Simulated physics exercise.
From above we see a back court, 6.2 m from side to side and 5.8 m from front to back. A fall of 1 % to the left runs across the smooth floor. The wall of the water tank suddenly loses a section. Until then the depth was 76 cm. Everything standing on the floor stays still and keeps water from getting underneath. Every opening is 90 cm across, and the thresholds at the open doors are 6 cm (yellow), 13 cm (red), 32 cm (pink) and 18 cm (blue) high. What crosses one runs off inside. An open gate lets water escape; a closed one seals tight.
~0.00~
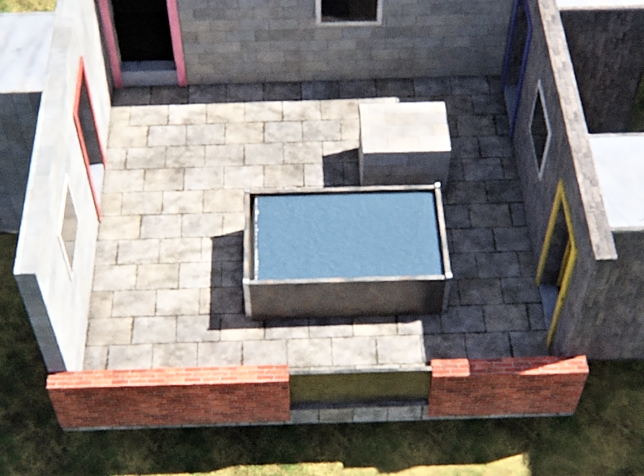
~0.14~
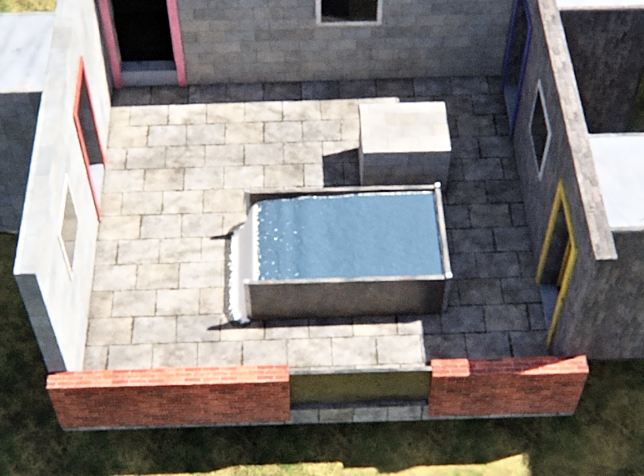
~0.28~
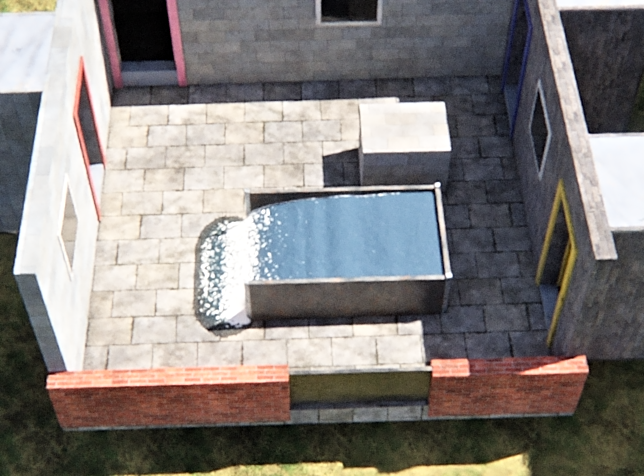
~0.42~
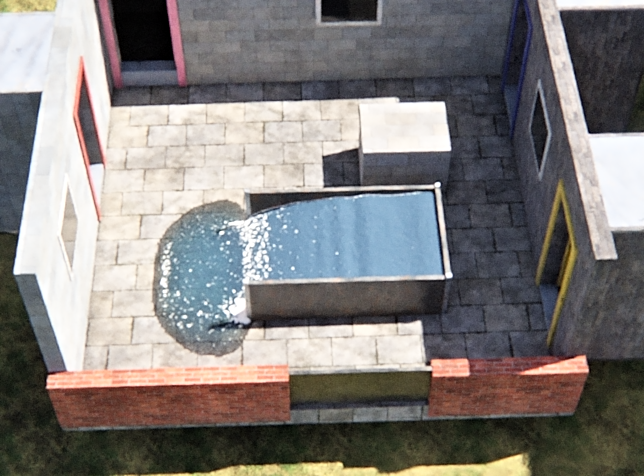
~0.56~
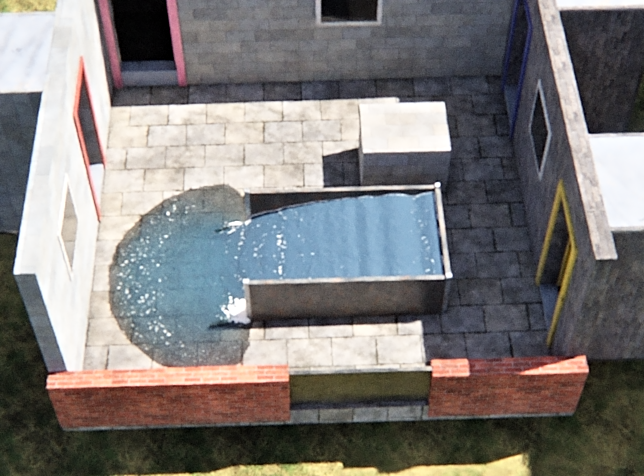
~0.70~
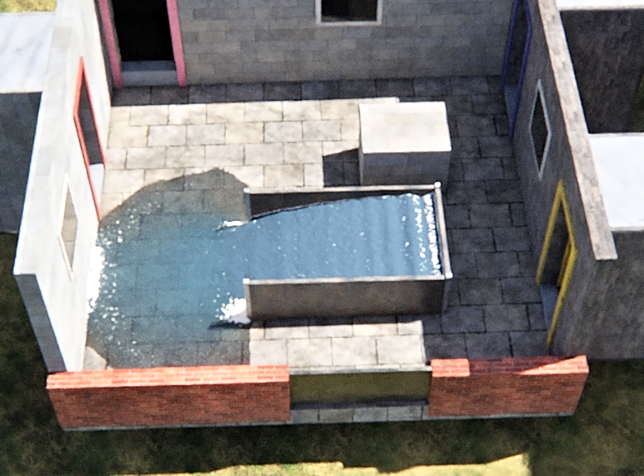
Water pours from the left end of a tank and spreads across the paved court.
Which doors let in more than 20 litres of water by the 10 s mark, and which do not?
By then, the yellow door lets in more than that, the red door lets in more than that, the pink door does not, the blue door does not.
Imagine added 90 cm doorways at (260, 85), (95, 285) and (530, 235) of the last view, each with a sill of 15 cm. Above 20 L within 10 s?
Taking them in order, the first gets too little, the second enough and the third too little.
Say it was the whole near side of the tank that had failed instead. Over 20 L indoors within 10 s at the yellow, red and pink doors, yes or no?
Here's how it goes: Yellow exceeds it, red falls short, pink falls short.
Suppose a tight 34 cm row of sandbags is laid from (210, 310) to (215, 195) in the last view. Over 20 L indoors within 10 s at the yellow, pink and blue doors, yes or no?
Doors: Yellow stays under / pink stays under / blue stays under.
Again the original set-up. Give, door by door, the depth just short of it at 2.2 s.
Readings (cm): Yellow = 0; red = 25; pink = 24; blue = 0.
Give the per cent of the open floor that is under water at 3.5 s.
Around 55 per cent.
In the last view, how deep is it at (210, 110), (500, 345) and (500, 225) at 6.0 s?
13, 15 and 3 cm, respectively.
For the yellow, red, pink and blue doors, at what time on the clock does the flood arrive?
Door times: Yellow 3.8 s / red 0.9 s / pink 2.0 s / blue 4.5 s.
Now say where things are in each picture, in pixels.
The first picture shows still water, 76 cm deep, in the water tank at (345, 237).
In the second picture, the front is at (246, 323), 0.8 m from the gap at (251, 262); 0.3 m2 of floor is under water; 76 cm left at the back of the water tank.
In the third picture, the front is at (224, 331), 1.0 m from the gap at (251, 263); 1.2 m2 of floor is under water; 76 cm left at the back of the water tank.
In the fourth picture, water pours out at (251, 264) and has run 1.4 m, to (167, 322); typically 10 cm deep outside, 76 cm at the water tank's back.
In the fifth picture, water pours out at (251, 265) and has run 1.9 m, to (116, 306); typically 7 cm deep outside, 74 cm at the water tank's back.
In the sixth picture, water pours out at (251, 265) and has run 2.4 m, to (87, 332); typically 6 cm deep outside, 66 cm at the water tank's back.
After 1.4 s water covers 30 % of the floor and is deepest (46 cm) near (80, 402); yellow door not reached, red door 22 cm at the sill, 5 L in, pink door not reached, blue door not reached.
After 2.2 s water covers 30 % of the floor and is deepest (50 cm) near (80, 402); yellow door not reached, red door 25 cm at the sill, 38 L in, pink door 24 cm at the sill, 0 L in, blue door not reached.
After 3.5 s water covers 55 % of the floor and is deepest (33 cm) near (114, 88); yellow door not reached, red door 18 cm at the sill, 79 L in, pink door 30 cm at the sill, 3 L in, blue door not reached.
After 6.0 s water covers 90 % of the floor and is deepest (20 cm) near (507, 386); yellow door 14 cm at the sill, 96 L in, red door 10 cm at the sill, 89 L in, pink door 18 cm at the sill, 4 L in, blue door 16 cm at the sill, 0 L in.
After 10.0 s water covers 100 % of the floor and is deepest (14 cm) near (349, 89); yellow door 7 cm at the sill, 141 L in, red door 11 cm at the sill, 89 L in, pink door 10 cm at the sill, 4 L in, blue door 11 cm at the sill, 0 L in.
